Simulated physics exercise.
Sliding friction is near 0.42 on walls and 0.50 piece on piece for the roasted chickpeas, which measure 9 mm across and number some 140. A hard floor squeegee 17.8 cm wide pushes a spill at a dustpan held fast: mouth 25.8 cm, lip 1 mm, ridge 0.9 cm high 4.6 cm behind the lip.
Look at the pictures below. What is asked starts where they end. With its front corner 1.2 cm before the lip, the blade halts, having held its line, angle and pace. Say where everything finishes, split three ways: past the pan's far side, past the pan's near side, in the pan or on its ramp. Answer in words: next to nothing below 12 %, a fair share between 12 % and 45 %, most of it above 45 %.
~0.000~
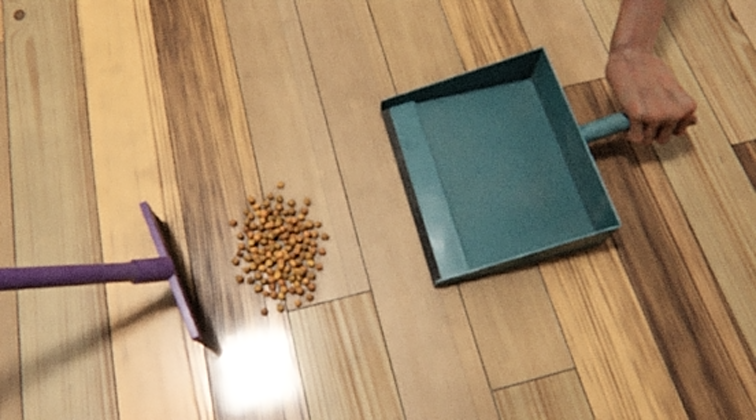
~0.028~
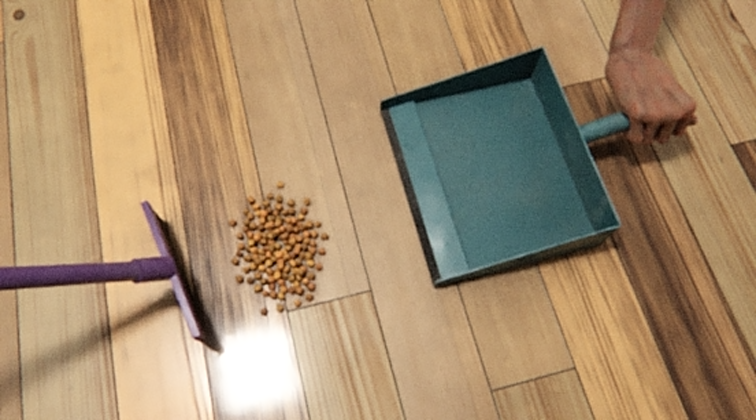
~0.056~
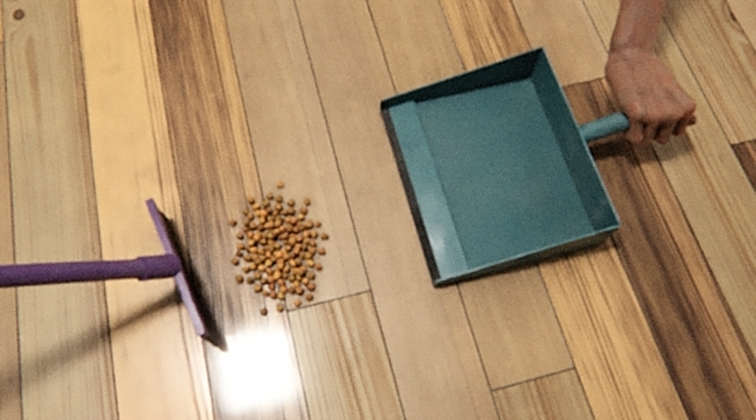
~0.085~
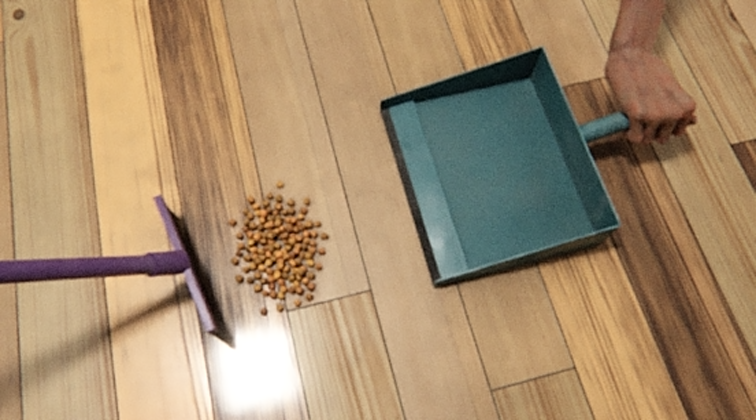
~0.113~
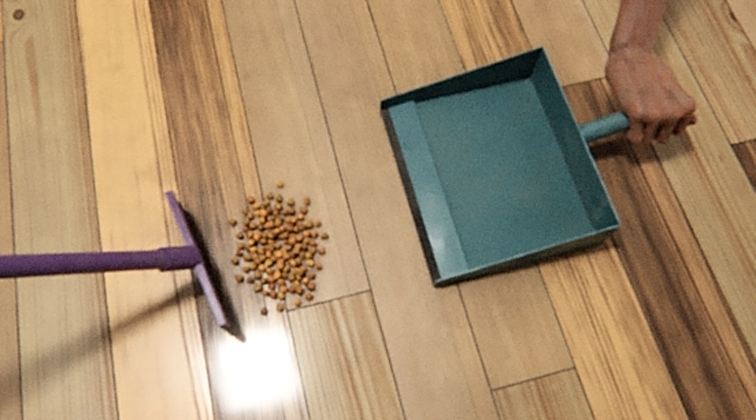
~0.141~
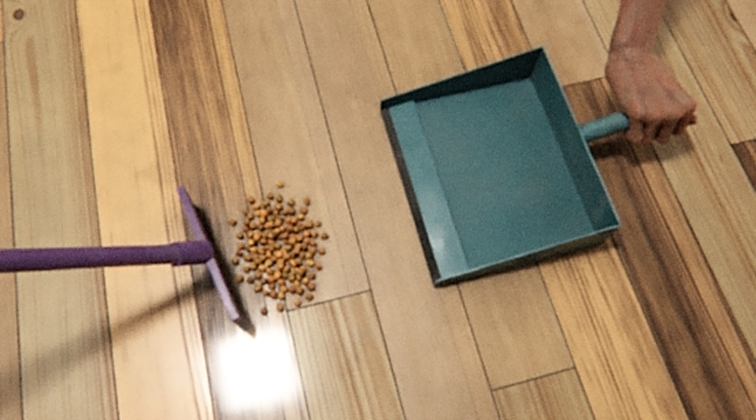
Past the pan's far side - next to nothing; past the pan's near side - next to nothing; in the pan or on its ramp - a fair share.
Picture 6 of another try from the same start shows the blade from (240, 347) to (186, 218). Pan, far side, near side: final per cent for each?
You'd see pan at 0, far at 0 and near at 10.
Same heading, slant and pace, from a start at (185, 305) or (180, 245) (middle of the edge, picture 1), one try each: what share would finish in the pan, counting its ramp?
Roughly 30 % and 30 %.
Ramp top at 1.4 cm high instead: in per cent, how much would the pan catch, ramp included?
I'd expect close to 35 per cent.
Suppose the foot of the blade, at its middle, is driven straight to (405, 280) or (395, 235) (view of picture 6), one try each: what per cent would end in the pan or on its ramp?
The two tries give about 5 and 30 percent.
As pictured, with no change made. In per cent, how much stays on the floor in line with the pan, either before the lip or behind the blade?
Some 65 per cent end up there.
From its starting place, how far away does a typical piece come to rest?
I'd say near 18 cm.
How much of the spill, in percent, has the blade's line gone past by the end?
Some 10 percent, give or take.
Then, at 0.36 s, middle of the blade 14 cm from the lip; 0 % over the lip, far side 0 %, near side 0 %.
After 0.51 s, middle of the blade 7 cm from the lip; 0 % over the lip, far side 0 %, near side 0 %.
After 0.78 s, middle of the blade 3 cm from the lip; 35 % over the lip, far side 0 %, near side 0 %.
At rest (1.3 s), far side 0 %, near side 0 %, pan 35 %, in front of the lip or behind the blade 65 %.
